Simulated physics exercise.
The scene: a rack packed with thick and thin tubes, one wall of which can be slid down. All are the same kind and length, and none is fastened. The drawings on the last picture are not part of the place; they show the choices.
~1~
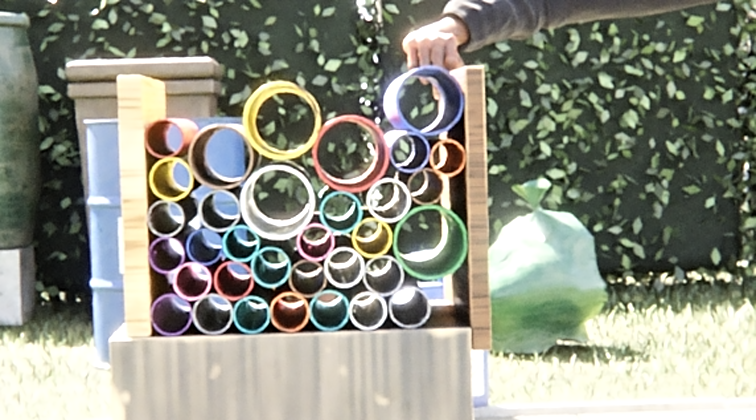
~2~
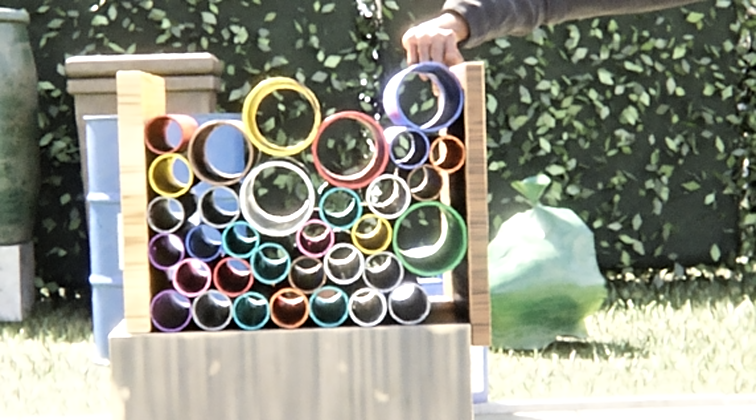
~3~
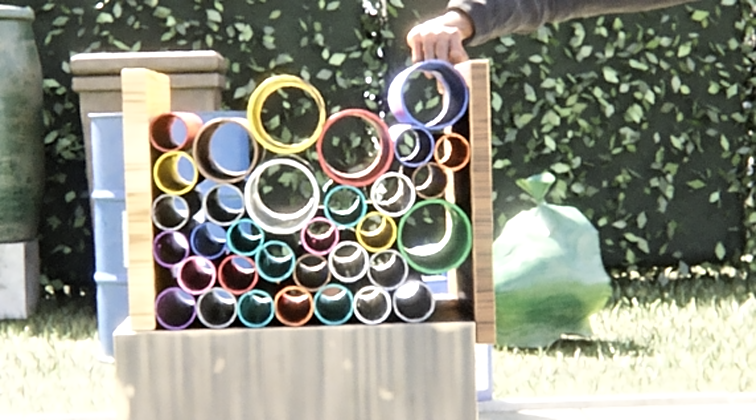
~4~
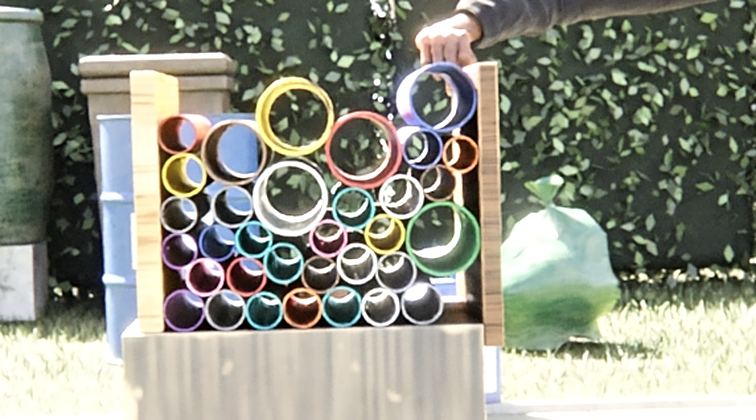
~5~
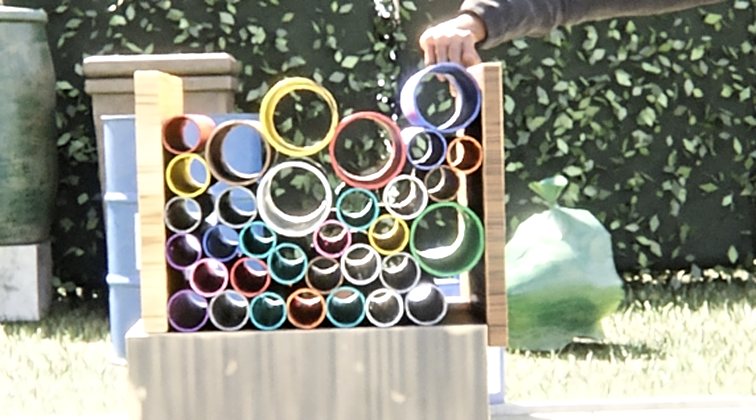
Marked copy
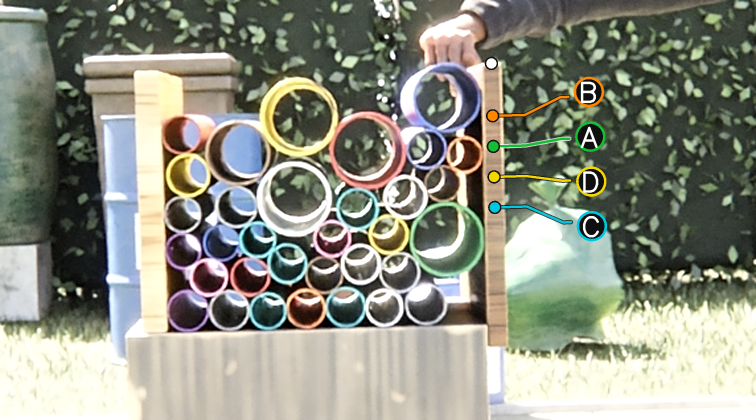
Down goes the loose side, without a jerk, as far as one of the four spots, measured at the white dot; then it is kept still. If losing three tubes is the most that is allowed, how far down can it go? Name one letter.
Slide it to C.
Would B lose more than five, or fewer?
Fewer than five.
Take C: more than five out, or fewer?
At C, fewer than five.
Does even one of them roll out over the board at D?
No, at D.
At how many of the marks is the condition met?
Four of them.
On the copy, A at (493, 146); B at (492, 116); C at (494, 207); D at (494, 177); the white dot at (491, 63).
On C. First, top of the board (482, 130).
Then, top of the board (484, 206).
Finally, top of the board (484, 207), two out over the board.
By contrast, A none out over the board; B none out over the board; D none out over the board.
